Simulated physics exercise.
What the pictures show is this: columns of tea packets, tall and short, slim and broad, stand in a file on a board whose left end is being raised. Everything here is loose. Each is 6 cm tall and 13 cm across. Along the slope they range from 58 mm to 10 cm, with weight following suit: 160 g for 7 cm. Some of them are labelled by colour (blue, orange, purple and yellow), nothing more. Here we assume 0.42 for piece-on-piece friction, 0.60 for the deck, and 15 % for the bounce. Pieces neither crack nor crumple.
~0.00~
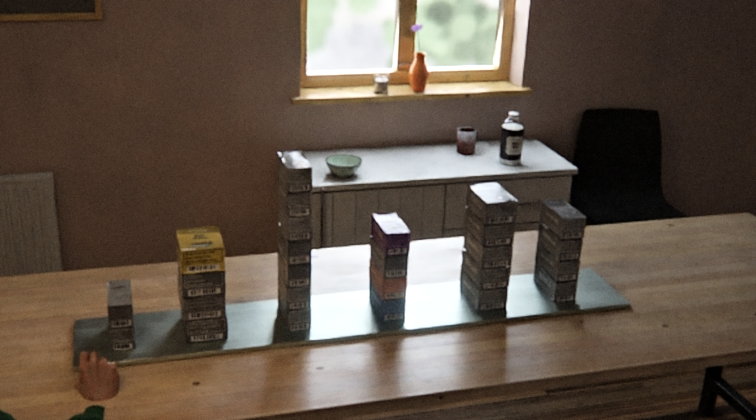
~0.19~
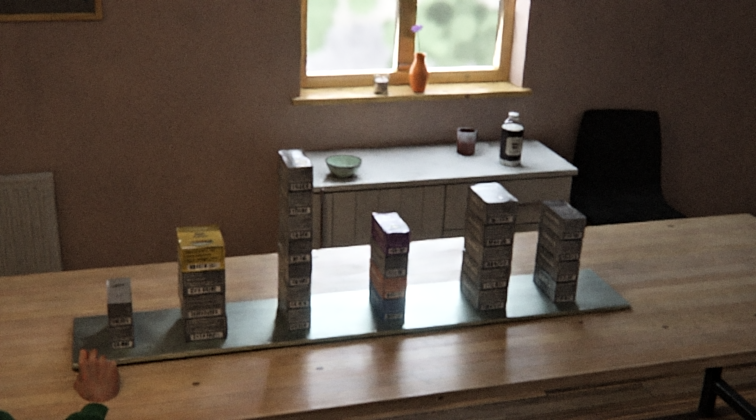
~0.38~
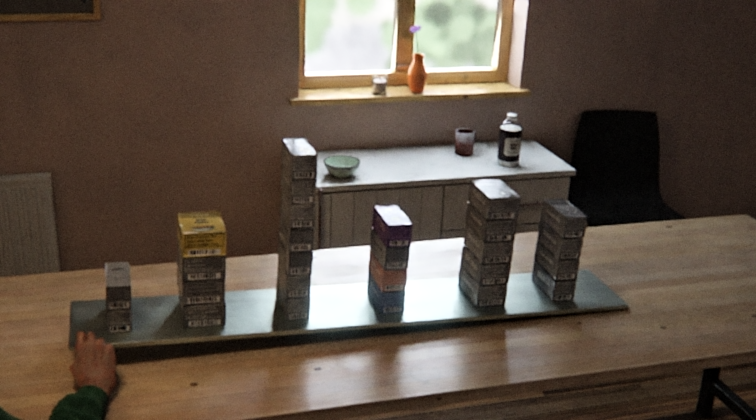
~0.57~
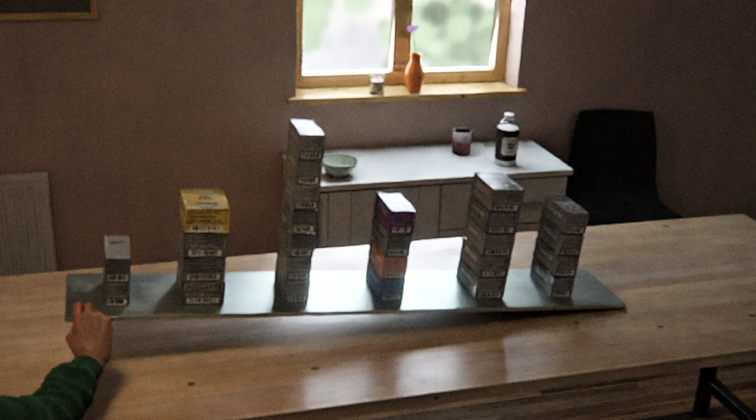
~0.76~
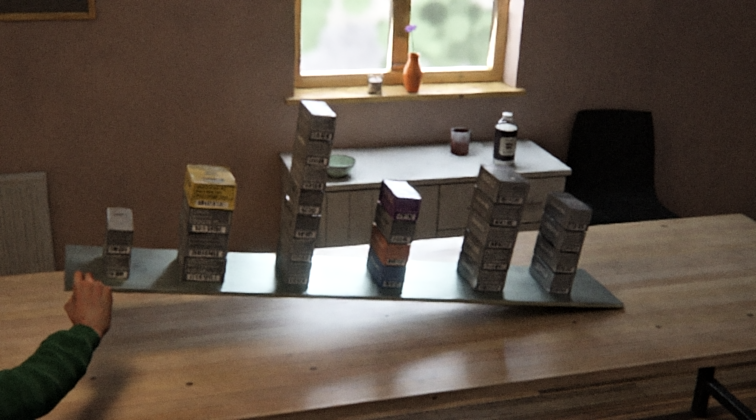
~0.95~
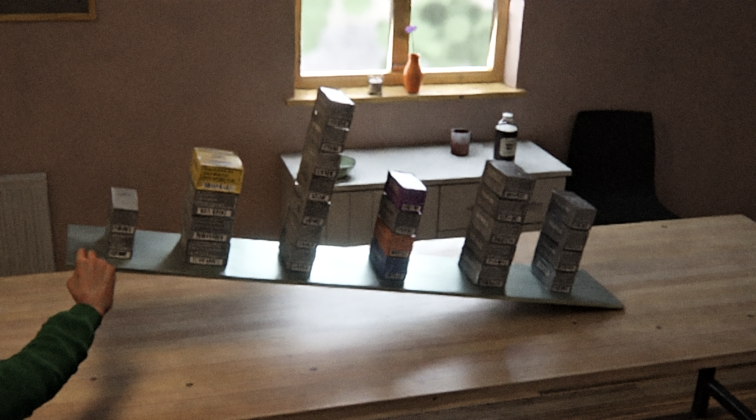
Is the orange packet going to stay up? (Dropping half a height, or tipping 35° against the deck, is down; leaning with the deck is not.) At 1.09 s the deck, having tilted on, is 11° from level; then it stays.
It is going to fail.
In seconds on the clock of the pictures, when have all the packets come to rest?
Somewhere near 2.5 seconds.
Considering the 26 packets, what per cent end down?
About 75 per cent.
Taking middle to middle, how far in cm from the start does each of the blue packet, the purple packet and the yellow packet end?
I'd estimate blue at 12 cm, purple at 26 cm and yellow at 22 cm.
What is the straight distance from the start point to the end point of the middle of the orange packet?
About 13 cm from where it started.
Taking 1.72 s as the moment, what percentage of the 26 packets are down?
60 per cent at that moment.
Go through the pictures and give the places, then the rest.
In the first picture (pixels give the middle of a visible side; leans and shifts are taken against what carries them), middle of the deck's edge (376, 335) slope 0°; orange packet (395, 289); yellow packet (203, 261); blue packet (394, 311); none has stirred.
The second picture shows middle of the deck's edge (375, 334) slope 0°; orange packet (396, 288).
The third picture shows middle of the deck's edge (374, 326) slope 2°; orange packet (395, 281).
The fourth picture shows middle of the deck's edge (373, 312) slope 5°; orange packet (395, 268).
The fifth picture shows middle of the deck's edge (373, 298) slope 8°; orange packet (398, 255).
The sixth picture shows middle of the deck's edge (376, 289) slope 10°; orange packet (401, 247); yellow packet (220, 179); purple packet (414, 201); movement in 6 of them.
After 1.36 s, slope 11°; 7 of the 26 packets down; orange packet 9° from how it stood; blue packet 9° from how it stood.
After 1.72 s, slope 11°; 15 of the 26 packets down; orange packet on its side; purple packet 40° from how it stood, 13 cm lower.
In the end (2.8 s), slope 11°; 19 of the 26 packets down; orange packet on its side; purple packet 47° from how it stood, 13 cm lower; blue packet 14 mm from its place. From the last view, middles, orange packet near (429, 258), purple packet near (478, 245).
